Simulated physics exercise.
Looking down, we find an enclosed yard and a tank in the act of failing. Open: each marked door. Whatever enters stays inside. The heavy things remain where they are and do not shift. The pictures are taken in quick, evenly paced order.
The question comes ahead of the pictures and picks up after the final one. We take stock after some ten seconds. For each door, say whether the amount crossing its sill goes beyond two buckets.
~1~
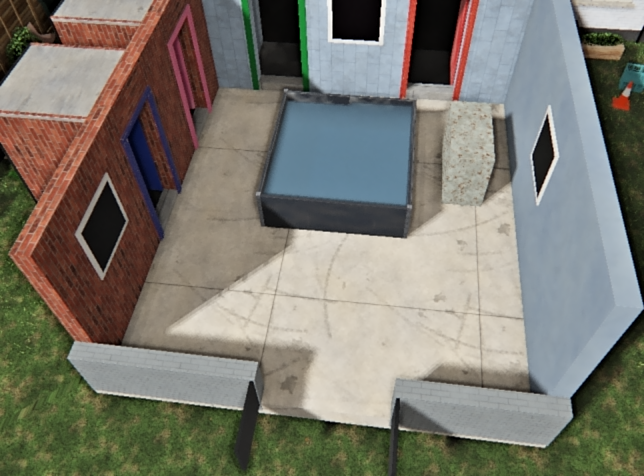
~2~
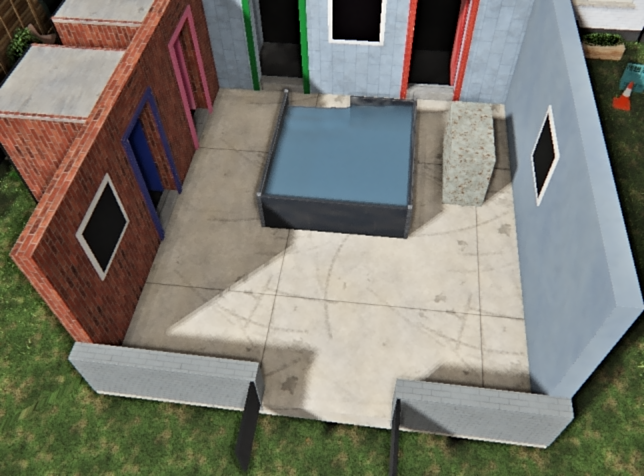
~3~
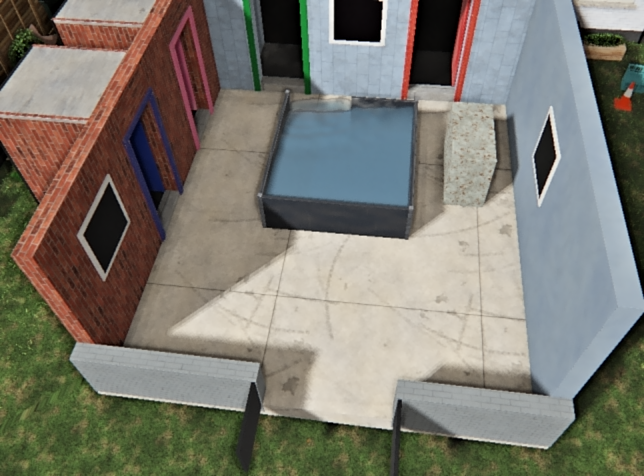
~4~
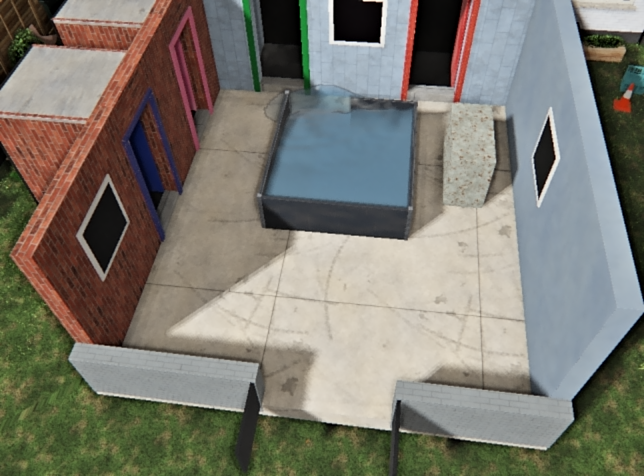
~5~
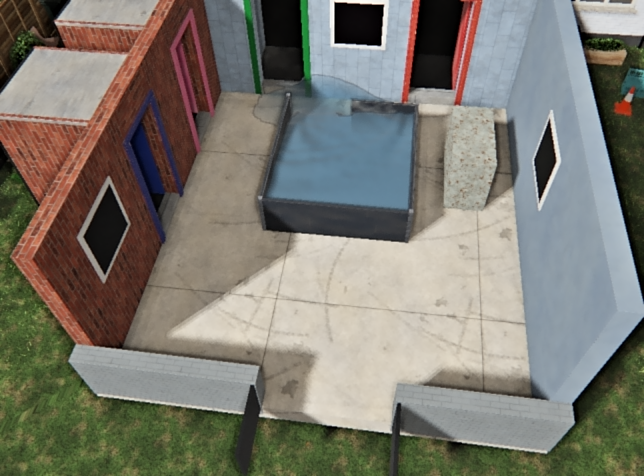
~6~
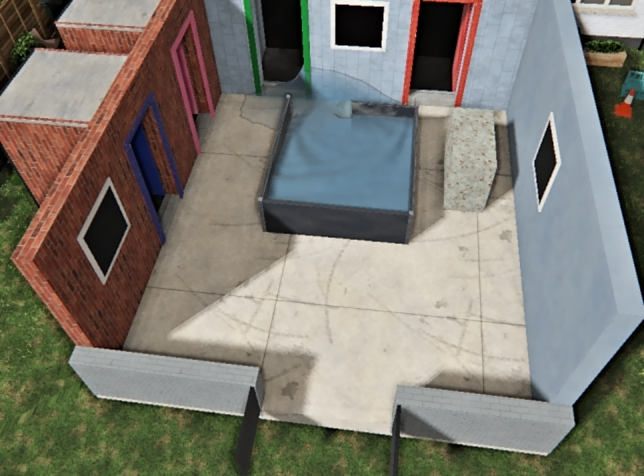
My prediction: Blue door: Little enough water, pink door: Too much water, red door: Little enough water, green door: Too much water.
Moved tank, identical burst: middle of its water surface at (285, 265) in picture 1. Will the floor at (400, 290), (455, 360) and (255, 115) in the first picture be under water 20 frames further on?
First spot bare, second bare, third swamped.
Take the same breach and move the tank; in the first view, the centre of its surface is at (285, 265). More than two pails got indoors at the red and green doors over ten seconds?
Looking at it, red door comes in under and green door breaks the limit.
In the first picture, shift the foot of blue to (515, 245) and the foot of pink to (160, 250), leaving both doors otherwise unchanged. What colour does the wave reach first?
It's the green-painted one.
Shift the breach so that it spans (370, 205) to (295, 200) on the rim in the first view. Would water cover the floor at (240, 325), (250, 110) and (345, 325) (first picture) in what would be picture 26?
Submerged, unwetted, submerged.
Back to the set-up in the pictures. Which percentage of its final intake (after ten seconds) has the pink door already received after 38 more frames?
Approximately 85 in a hundred, I reckon.
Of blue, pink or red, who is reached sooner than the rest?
That's the red-painted one.
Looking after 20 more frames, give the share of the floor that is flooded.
60 %.
A moment on, water covers 15 % of the floor; the blue door not reached, the pink door not reached, the red door wet at the sill, nothing in, the green door over two buckets in.
Next, water covers 30 % of the floor; the blue door wet at the sill, nothing in, the pink door under two buckets in, the red door wet at the sill, nothing in, the green door far over two buckets in.
Then, water covers 60 % of the floor; the blue door wet at the sill, nothing in, the pink door over two buckets in, the red door wet at the sill, nothing in, the green door far over two buckets in.
Later, water covers 90 % of the floor; the blue door wet at the sill, nothing in, the pink door over two buckets in, the red door wet at the sill, nothing in, the green door far over two buckets in.
In the end, water covers 100 % of the floor; the blue door wet at the sill, nothing in, the pink door over two buckets in, the red door wet at the sill, nothing in, the green door far over two buckets in.
